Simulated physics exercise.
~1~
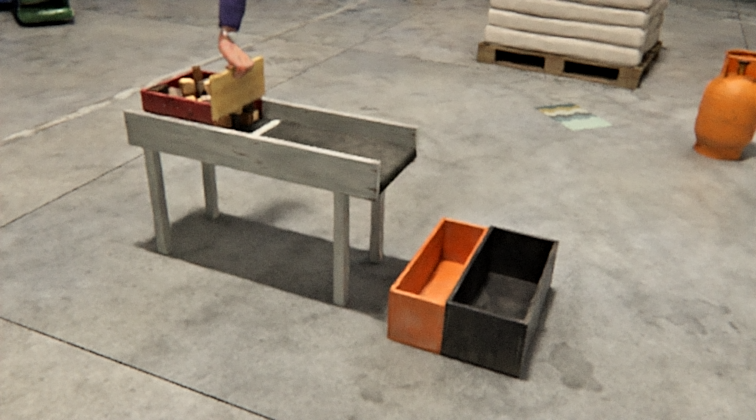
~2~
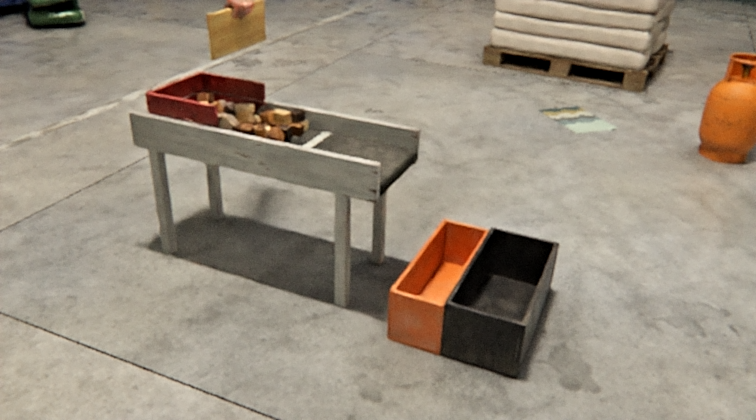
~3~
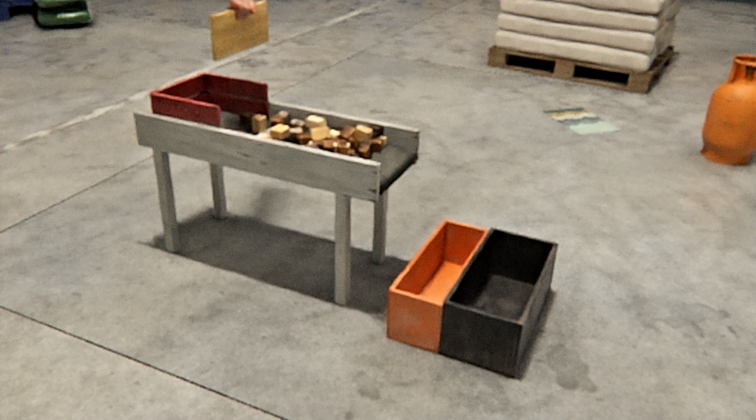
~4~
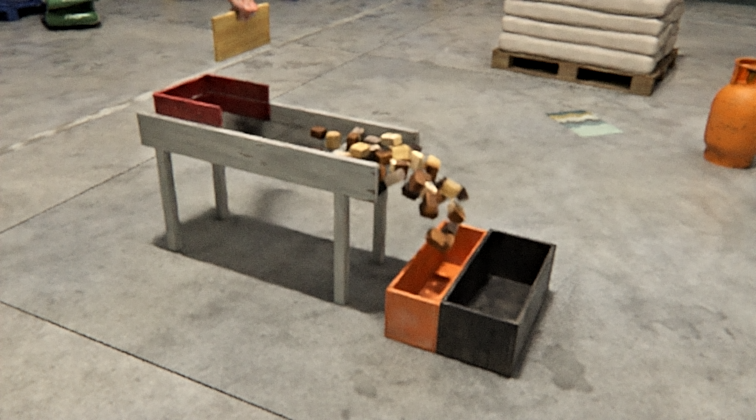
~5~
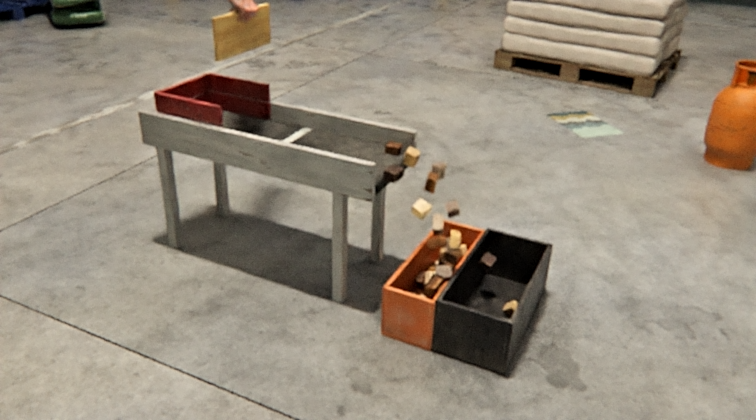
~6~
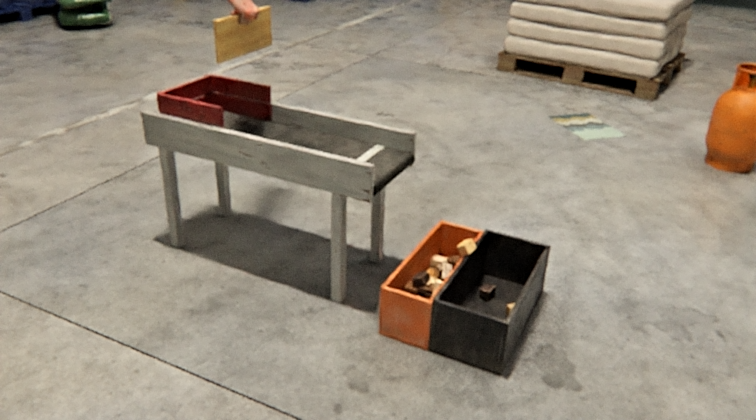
A pile of loose wooden blocks slid out of a red pen once a hand lifted its wooden gate, rode the belt to the right and tumbled off the end, most landing in the orange tote and a few in the black one beyond.
